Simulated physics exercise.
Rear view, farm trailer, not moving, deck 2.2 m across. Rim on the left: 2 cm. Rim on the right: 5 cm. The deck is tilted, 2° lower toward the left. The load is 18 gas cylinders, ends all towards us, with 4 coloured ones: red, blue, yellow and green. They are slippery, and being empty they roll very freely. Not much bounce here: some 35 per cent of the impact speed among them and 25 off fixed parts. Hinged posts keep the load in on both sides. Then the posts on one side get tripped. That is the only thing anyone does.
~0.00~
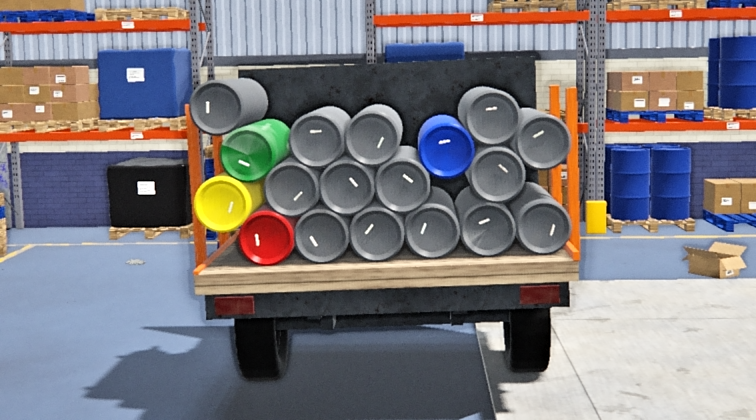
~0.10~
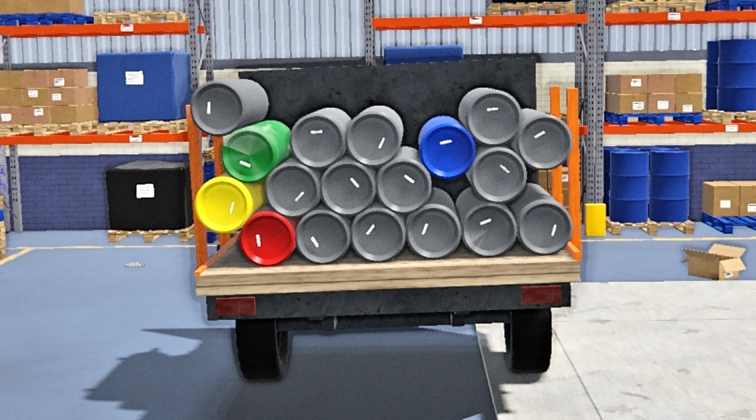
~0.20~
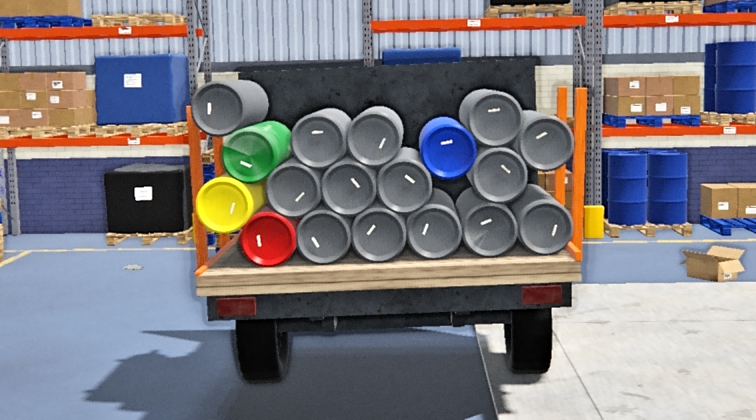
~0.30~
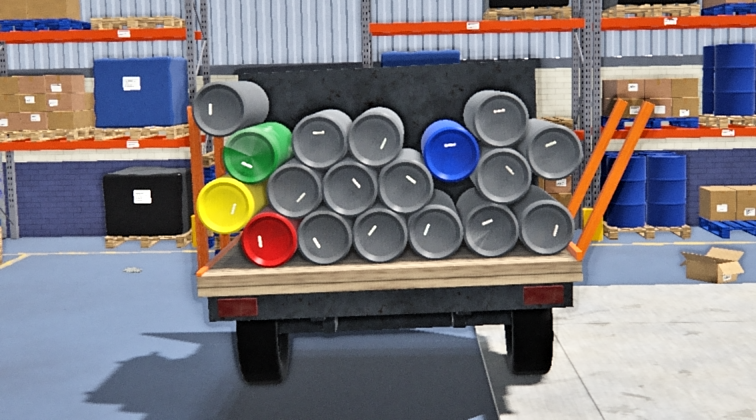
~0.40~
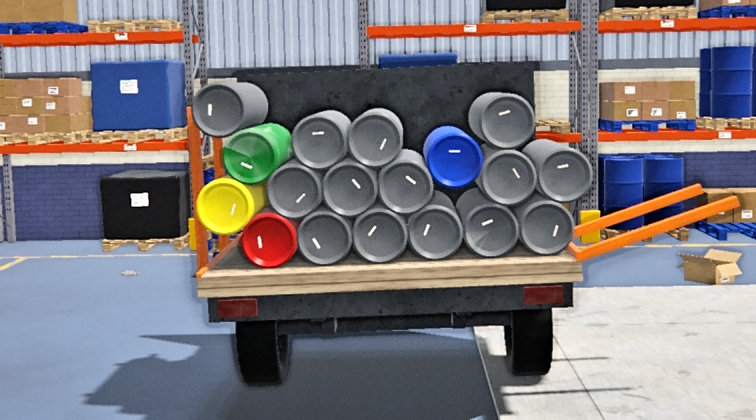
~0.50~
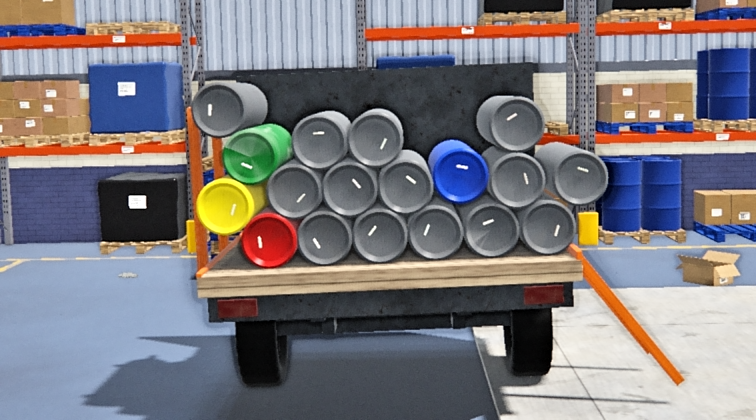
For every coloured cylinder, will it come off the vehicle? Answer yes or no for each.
Red - no, blue - no, yellow - no, green - no.
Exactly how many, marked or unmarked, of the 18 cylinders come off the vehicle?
2 in total.
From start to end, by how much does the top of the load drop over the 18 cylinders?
It sits roughly 5 cm lower at the end.
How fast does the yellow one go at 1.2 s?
Roughly 0.0 m/s.
After 1.2 s, red is on the deck, 40 cm from the left edge; blue is up on others, 65 cm from the right edge; yellow is up on others, 15 cm from the left edge; green is up on others, 30 cm from the left edge; 1 off so far.
After 2.2 s, yellow is up on others, 15 cm from the left edge; green is up on others, 30 cm from the left edge; no change for red, blue; 2 off so far.
After 3.3 s, no change for red, blue, yellow, green; 2 off so far.
At rest (4.5 s), red is on the deck, 40 cm from the left edge; blue is up on others, 65 cm from the right edge; yellow is up on others, 15 cm from the left edge; green is up on others, 30 cm from the left edge; 2 off so far.
